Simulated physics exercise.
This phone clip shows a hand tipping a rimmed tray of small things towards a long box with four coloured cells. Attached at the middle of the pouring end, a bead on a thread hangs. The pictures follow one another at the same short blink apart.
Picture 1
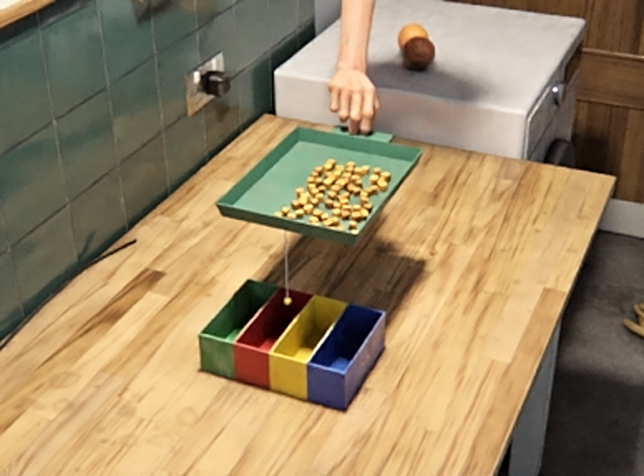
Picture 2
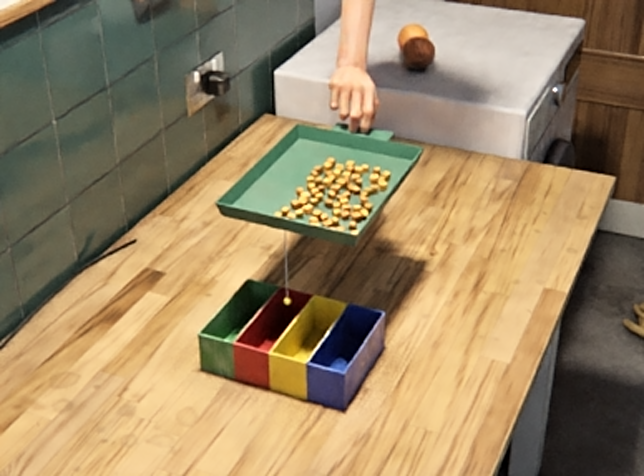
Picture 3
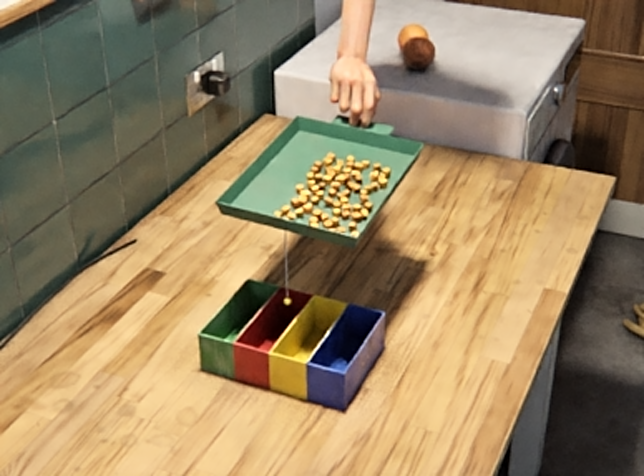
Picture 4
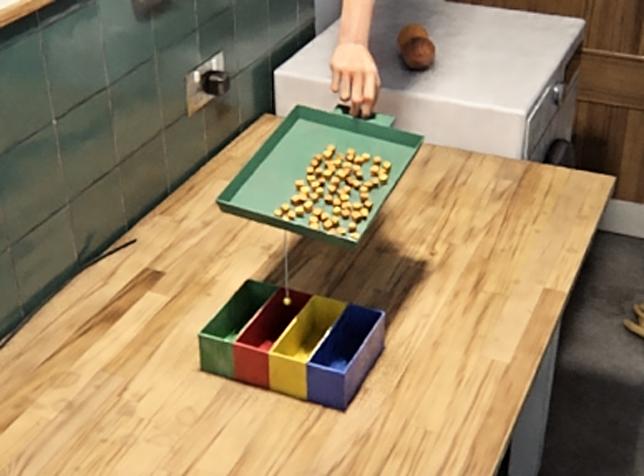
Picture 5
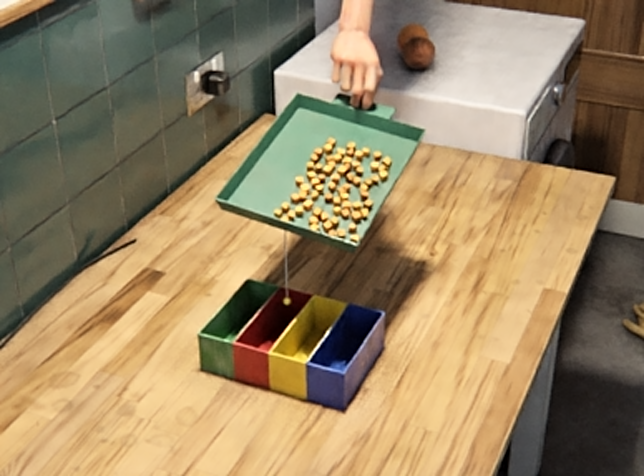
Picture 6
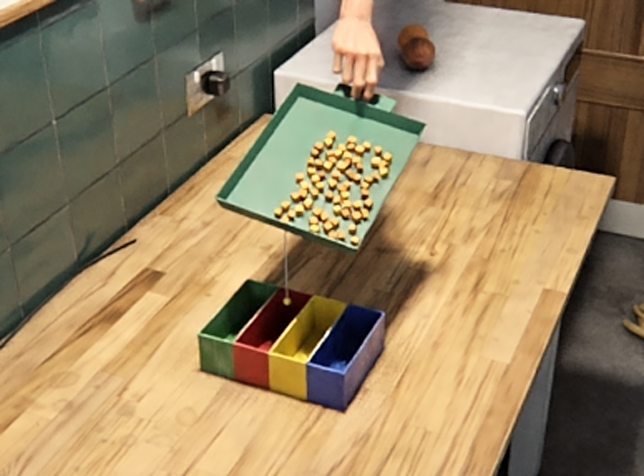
Green tray of small golden-brown chunks slowly tilting in a hand above a box with green, red, yellow and blue cells.
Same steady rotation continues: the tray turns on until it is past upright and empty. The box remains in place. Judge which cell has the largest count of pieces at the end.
Largest count: Blue.
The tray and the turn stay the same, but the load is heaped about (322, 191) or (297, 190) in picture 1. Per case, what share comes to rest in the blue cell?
Close to 50 %, followed by close to 60 %.
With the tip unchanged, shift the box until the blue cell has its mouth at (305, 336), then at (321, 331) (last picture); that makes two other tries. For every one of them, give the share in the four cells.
First some 30, then 50 per cent.
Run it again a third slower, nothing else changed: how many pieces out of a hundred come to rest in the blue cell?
I'd put it near 50 per cent.
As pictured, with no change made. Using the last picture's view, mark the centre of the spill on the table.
Look around (397, 392) in the last picture.
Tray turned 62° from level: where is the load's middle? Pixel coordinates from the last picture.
I'd mark it close to (341, 217).
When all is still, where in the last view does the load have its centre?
Around (340, 372), give or take.
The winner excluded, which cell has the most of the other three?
Runner-up: The yellow cell.
Shortly afterwards, tray tipped steeply; the whole lot on the tray.
Next, tray tipped past a quarter turn; all but a few on the tray; only a few in the blue cell.
Some moments later, tray tipped past a quarter turn; near half in the blue cell; near a third in the yellow cell; near a quarter falling or outside the box.
In the end, tray tipped past a quarter turn; near half in the blue cell; near a third in the yellow cell; none at all in the red cell; none at all in the green cell; near a quarter outside the box.
